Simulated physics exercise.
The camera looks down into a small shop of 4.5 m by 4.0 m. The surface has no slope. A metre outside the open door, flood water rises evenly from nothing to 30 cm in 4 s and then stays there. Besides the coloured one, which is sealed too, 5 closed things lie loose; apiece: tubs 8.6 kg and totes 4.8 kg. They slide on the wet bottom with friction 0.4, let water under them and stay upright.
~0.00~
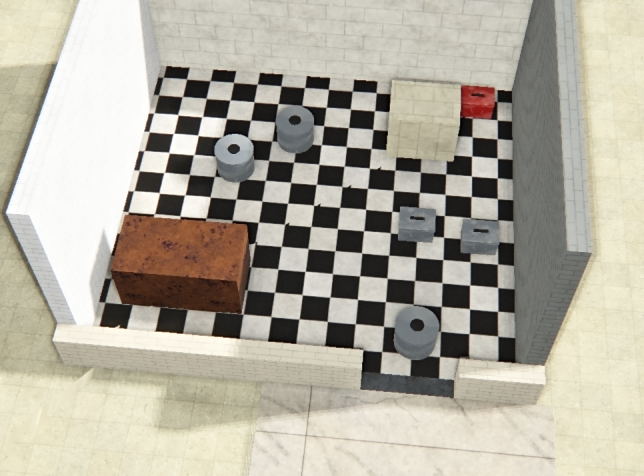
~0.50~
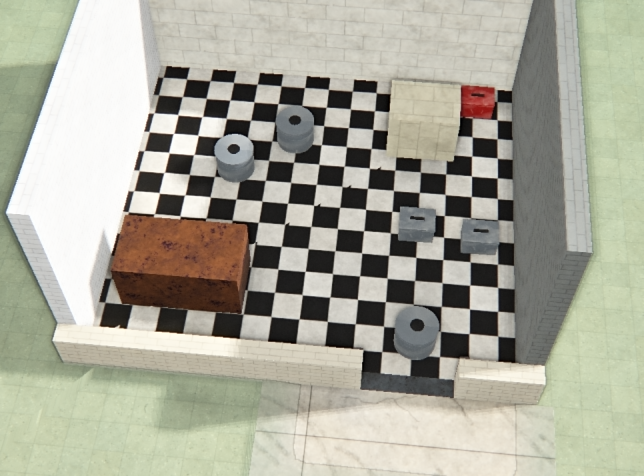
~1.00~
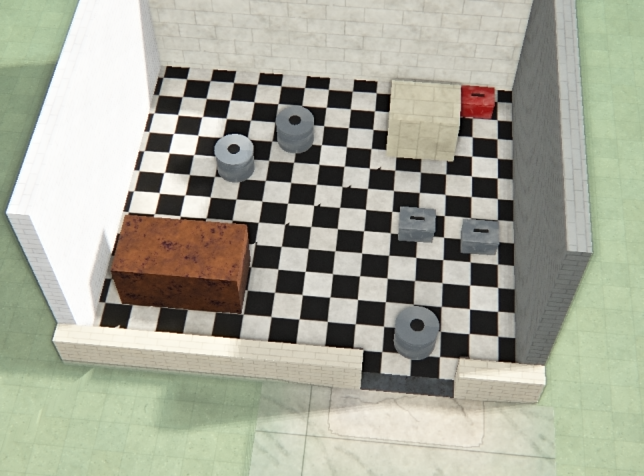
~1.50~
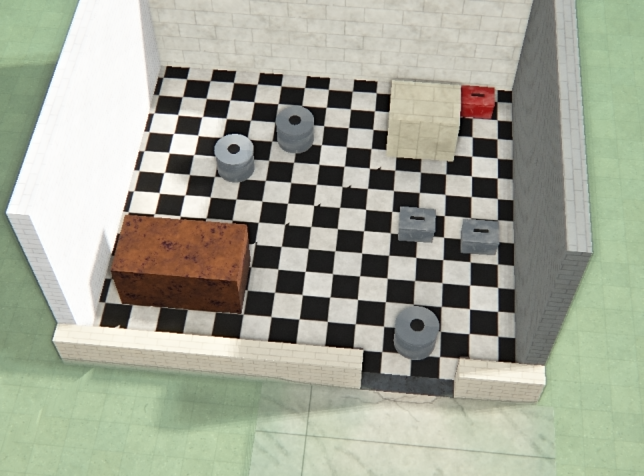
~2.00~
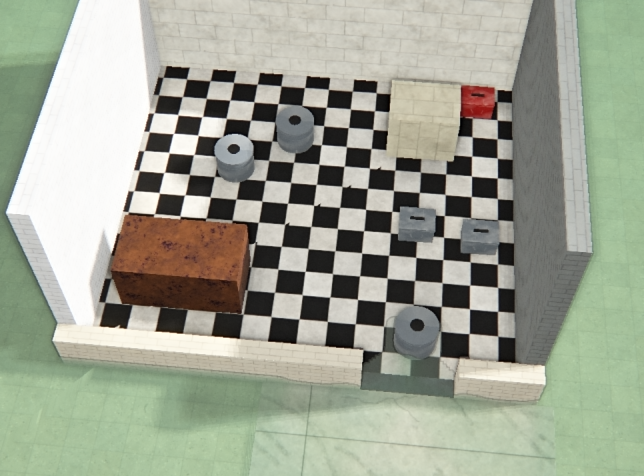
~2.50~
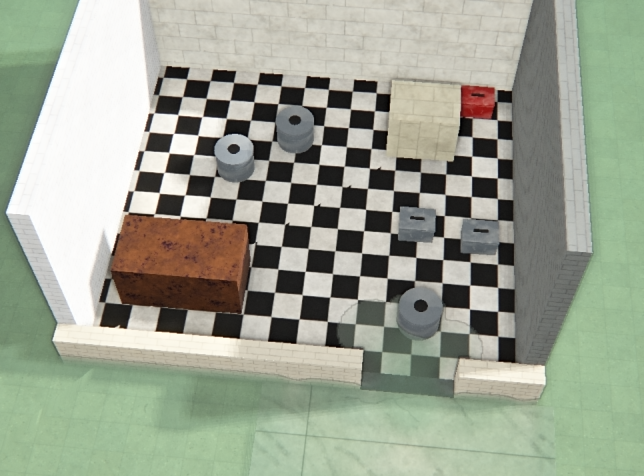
A small open-topped shop with a checkered floor sat still while the ground outside turned green, then shallow water slipped in through the doorway and a gray tub just inside shifted slightly.
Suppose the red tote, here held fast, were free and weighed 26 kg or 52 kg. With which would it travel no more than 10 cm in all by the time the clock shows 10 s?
Verdict: Only the higher weight holds it.
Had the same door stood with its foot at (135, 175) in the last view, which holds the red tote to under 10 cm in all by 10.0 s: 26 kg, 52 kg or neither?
In that case the lower weight is enough.
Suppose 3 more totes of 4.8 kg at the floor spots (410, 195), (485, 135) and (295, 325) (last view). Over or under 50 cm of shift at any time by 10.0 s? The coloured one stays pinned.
In turn: Past it, less, under.
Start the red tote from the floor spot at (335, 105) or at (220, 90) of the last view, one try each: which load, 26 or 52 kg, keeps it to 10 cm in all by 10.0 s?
In turn: Either load holds; either load holds.
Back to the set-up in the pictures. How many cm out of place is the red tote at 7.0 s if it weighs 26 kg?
About 20 cm.
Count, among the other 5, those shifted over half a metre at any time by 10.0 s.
That makes 5.
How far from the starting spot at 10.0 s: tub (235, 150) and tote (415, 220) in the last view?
In turn: 60 cm, 250 cm.
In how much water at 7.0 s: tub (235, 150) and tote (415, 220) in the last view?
Roughly 3 and 8 cm.
After 3.5 s the red tote would be 0 cm from its start with 26 kg and 0 cm from its start with 52 kg; 0 cm of water round it then.
After 4.5 s the red tote would be 0 cm from its start with 26 kg and 0 cm from its start with 52 kg; 0 cm of water round it then.
After 7.0 s the red tote would be 23 cm from its start with 26 kg and 0 cm from its start with 52 kg; 14 cm of water round it then.
After 10.0 s the red tote would be 138 cm from its start with 26 kg and 0 cm from its start with 52 kg; 13 cm of water round it then.
